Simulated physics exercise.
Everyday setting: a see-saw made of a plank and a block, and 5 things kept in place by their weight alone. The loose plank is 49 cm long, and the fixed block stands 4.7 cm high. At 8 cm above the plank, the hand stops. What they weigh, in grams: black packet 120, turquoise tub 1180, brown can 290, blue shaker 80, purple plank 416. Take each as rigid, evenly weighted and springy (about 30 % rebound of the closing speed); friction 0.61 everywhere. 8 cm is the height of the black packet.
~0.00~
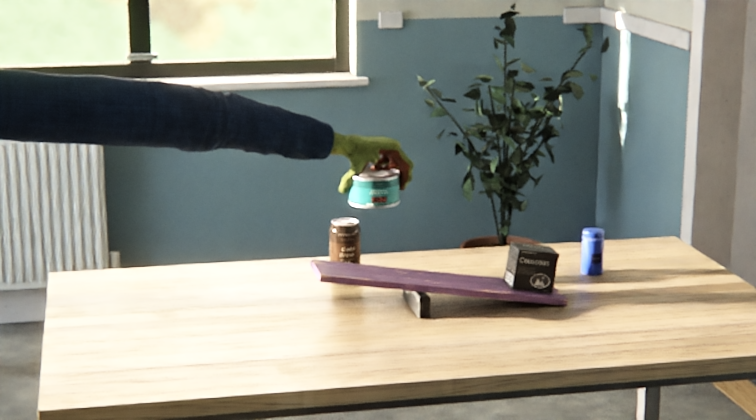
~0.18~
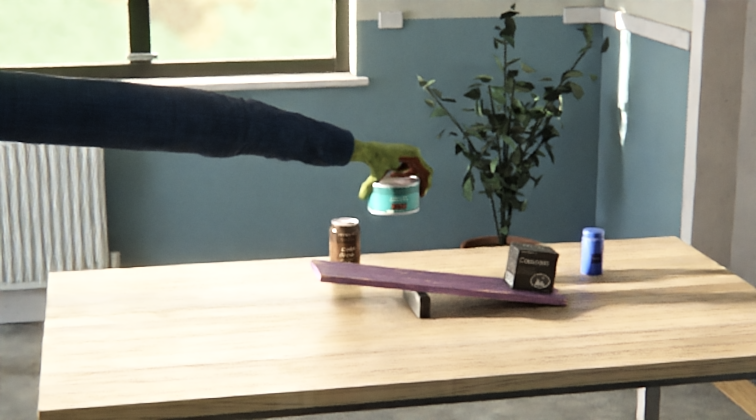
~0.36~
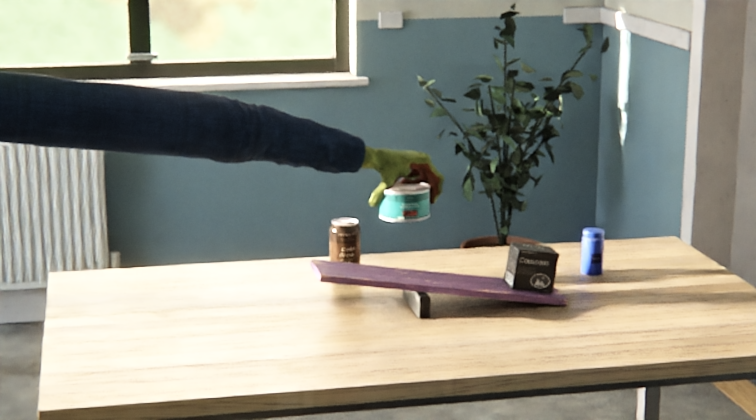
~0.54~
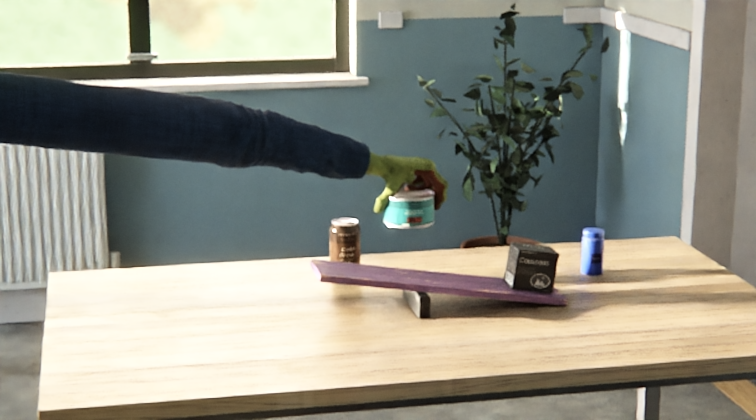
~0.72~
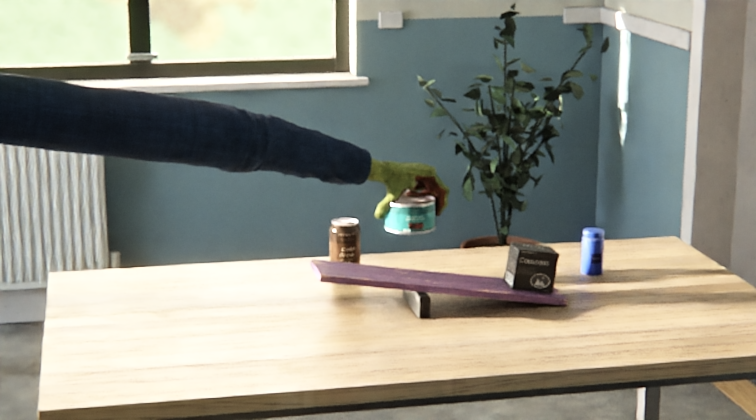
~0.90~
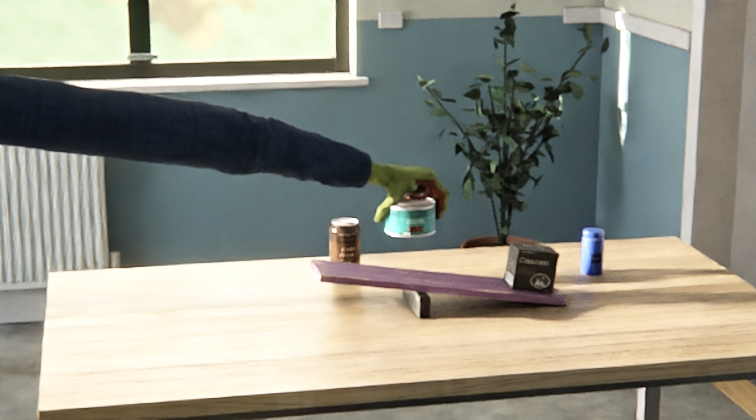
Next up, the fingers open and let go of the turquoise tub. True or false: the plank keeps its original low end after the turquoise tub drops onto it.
True.
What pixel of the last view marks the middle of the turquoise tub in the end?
Roughly (415, 262).
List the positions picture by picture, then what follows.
In the first picture, 9 cm from its drop point; turquoise tub (374, 187); black packet (531, 267).
In the second picture, 6 cm from its drop point; turquoise tub (394, 194); blue shaker (593, 252).
In the third picture, 3 cm from its drop point; turquoise tub (405, 201); black packet (531, 267).
In the fourth picture, 2 cm from its drop point; turquoise tub (409, 207); blue shaker (593, 252).
In the fifth picture, 1 cm from its drop point; turquoise tub (410, 213); black packet (531, 267).
The sixth picture shows poised above the raised end; turquoise tub (410, 216); blue shaker (593, 252).
By 1.10 s, plank at 9°, leaning as at the start; turquoise tub 5 cm from its spot near (410, 242).
By 1.20 s, plank at 8°, leaning as at the start; turquoise tub tilted 7° near (414, 263); black packet tilted 13°.
By 1.40 s, plank at 9°, leaning as at the start; turquoise tub tilted 9° near (415, 262); black packet 2 cm from its spot.
When it is over (2.0 s), plank at 9°, leaning as at the start; not toppled but over 4 cm from the start, turquoise tub; the other 4 within 4 cm of the start. End places, in pixels of the last picture, turquoise tub near (415, 262). The plank finishes with the same end low.
